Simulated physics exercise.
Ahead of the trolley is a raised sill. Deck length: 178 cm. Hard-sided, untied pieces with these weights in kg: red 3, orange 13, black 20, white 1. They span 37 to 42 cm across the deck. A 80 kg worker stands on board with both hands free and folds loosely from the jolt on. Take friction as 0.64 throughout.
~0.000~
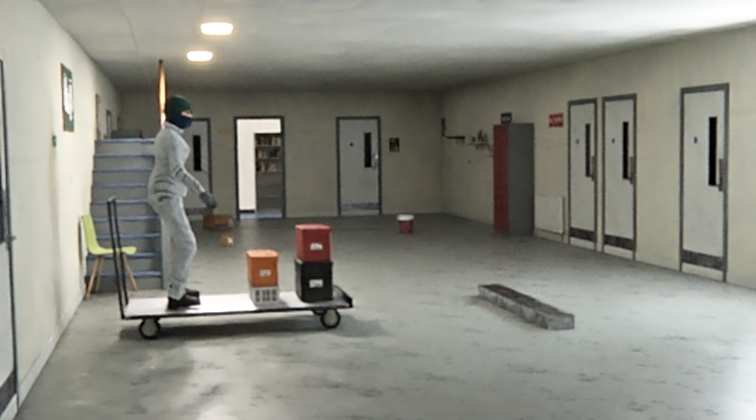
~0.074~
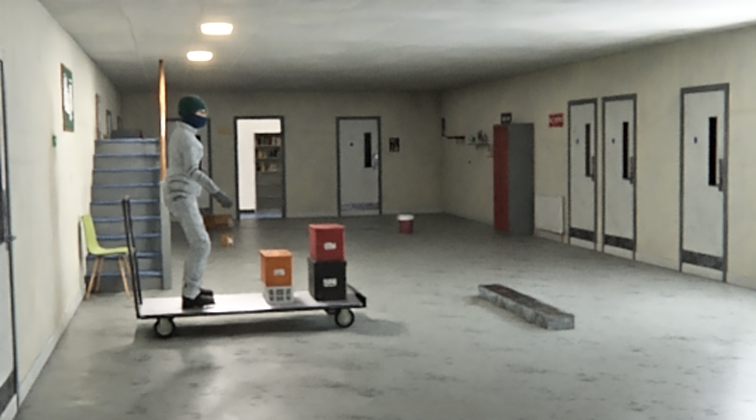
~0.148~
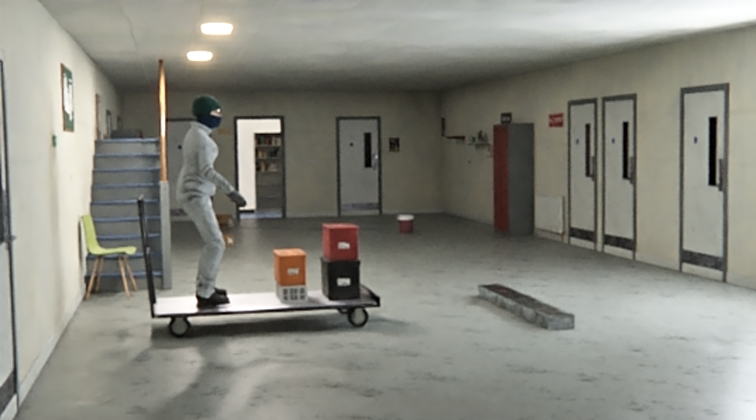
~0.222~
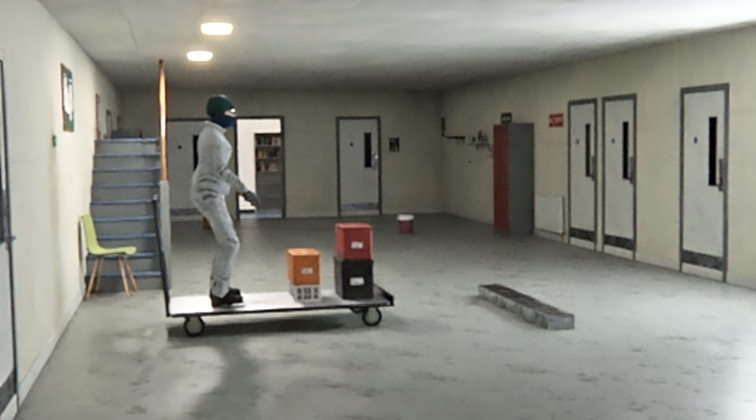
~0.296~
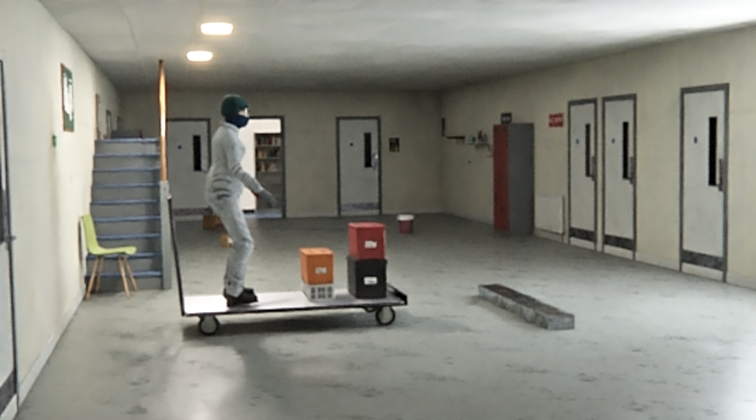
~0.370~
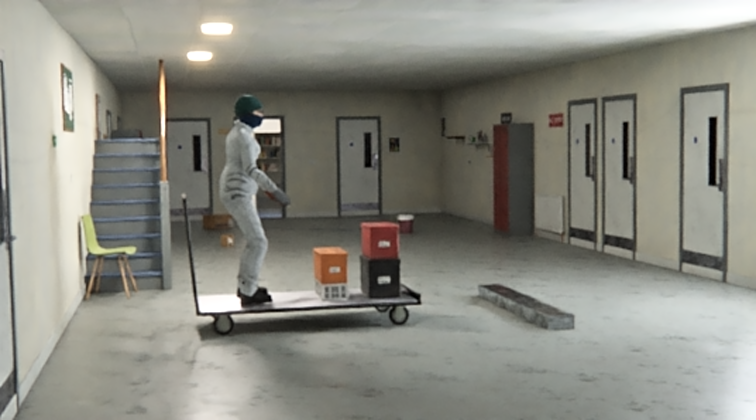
A flatbed trolley carrying a standing figure in pale coveralls and a dark head covering, along with stacked orange, red and black containers, rolls steadily rightward across a grey floor, narrowing the gap to a low raised sill.
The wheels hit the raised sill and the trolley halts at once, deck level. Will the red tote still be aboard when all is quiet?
At this pace the red tote flies off.
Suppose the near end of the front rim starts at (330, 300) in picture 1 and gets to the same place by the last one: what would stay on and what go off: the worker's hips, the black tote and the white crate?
Then hips on, black on, white on.
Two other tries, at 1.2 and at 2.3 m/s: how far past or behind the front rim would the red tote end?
First 10 cm behind, then 80 cm past.
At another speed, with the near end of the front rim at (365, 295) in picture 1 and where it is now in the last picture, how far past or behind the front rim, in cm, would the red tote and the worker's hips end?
Then red 10 behind, hips 110 behind.
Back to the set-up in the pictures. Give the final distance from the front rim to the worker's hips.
About 110 cm behind the rim.
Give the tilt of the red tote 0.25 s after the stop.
About 20°.
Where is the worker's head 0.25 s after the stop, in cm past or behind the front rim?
Some 100 cm behind it.
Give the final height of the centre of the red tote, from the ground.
About 10 cm.
Impact comes at 1.01 s.
After 1.56 s the red tote is 15 cm past the rim, tilted 80°, near (534, 255) in the last picture's view.
After 2.01 s the red tote is 53 cm past the rim, tilted 115°, near (574, 289) in the last picture's view.
When all is still (2.3 s), past the rim, red tote; behind it, orange tote, black tote, white crate and the worker's hips.
